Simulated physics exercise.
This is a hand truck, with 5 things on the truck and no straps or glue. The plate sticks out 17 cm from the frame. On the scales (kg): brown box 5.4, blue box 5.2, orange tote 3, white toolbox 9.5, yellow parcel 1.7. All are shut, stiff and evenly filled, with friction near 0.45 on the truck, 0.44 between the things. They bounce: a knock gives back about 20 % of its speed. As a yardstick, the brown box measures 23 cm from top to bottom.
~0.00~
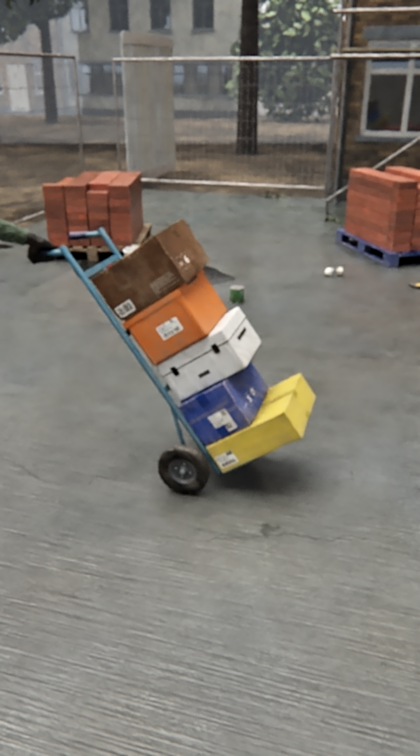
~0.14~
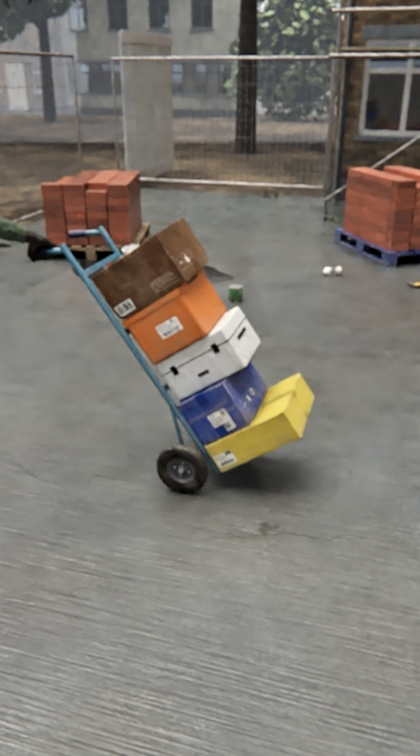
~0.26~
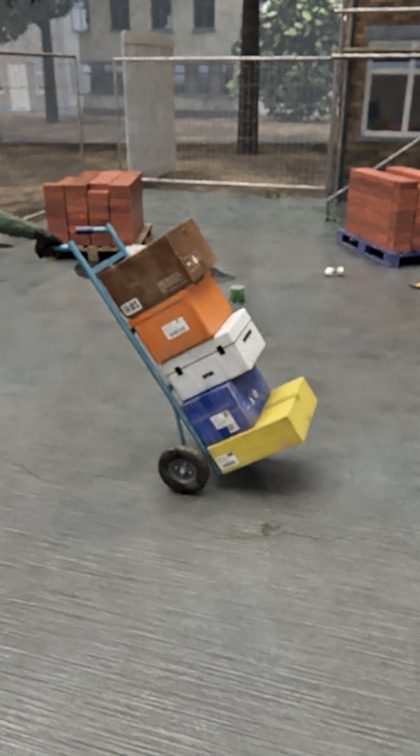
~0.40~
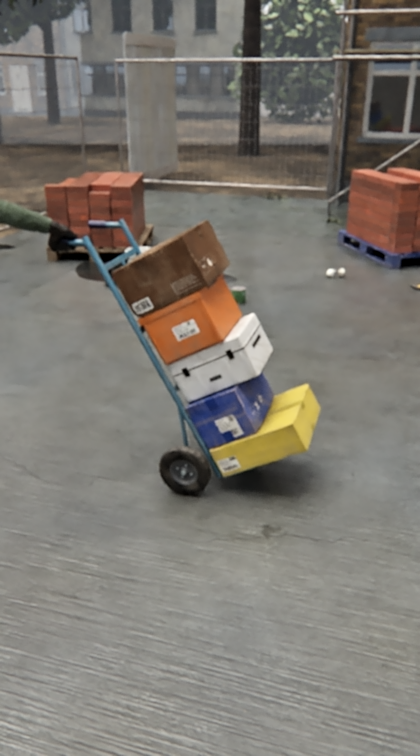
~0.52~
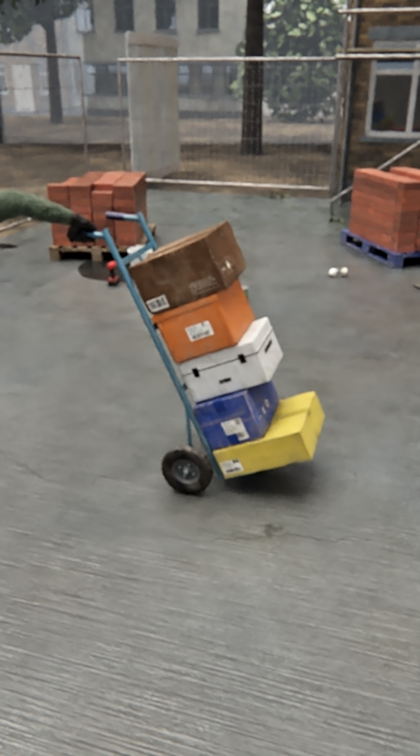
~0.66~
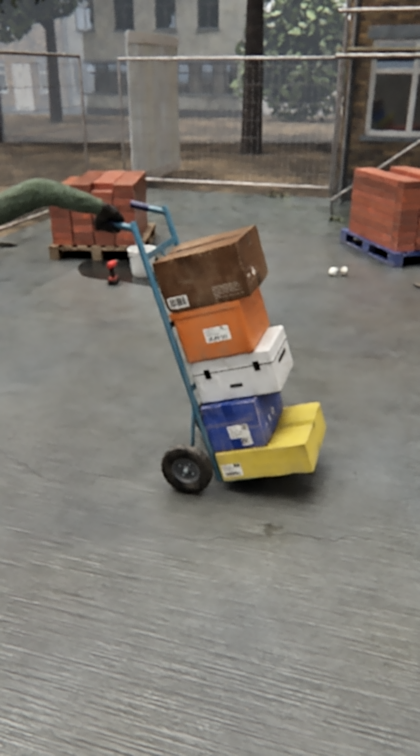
Blue hand truck stacked with five colourful boxes leaning back to the left, then being raised closer to upright by a green-sleeved arm.
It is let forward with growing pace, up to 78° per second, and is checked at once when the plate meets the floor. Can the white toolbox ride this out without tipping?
The white toolbox tips over.
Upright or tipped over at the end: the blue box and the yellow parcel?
The blue box topples; the yellow parcel is still upright.
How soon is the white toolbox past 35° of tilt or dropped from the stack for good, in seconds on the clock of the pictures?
At about 1.4 s.
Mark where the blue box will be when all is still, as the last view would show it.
Near (344, 444).
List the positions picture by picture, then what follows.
In the first frame, 35° short of upright; white toolbox (210, 354); brown box (153, 270).
In the second frame, 35° short of upright; orange tote (177, 316); yellow parcel (261, 422).
In the third frame, 33° short of upright; brown box (160, 269); blue box (228, 399).
In the fourth frame, 29° short of upright; orange tote (193, 318); yellow parcel (267, 429).
In the fifth frame, 25° short of upright; brown box (190, 268); blue box (238, 404).
In the sixth frame, 18° short of upright; white toolbox (243, 364); orange tote (223, 320).
After 1.36 s, truck upright; brown box now dropped from the stack; white toolbox 34° off its base near (315, 394); orange tote 35° off its base.
After 1.76 s, truck upright; orange tote and white toolbox now dropped from the stack; blue box on its side; yellow parcel 5° off its base.
In the end (3.0 s), dropped from the stack and tipped over, orange tote and white toolbox; dropped from the stack but upright, brown box; toppled on the truck, blue box; yellow parcel under 10 cm from the start. At the end, from the last picture's camera, white toolbox near (401, 457).
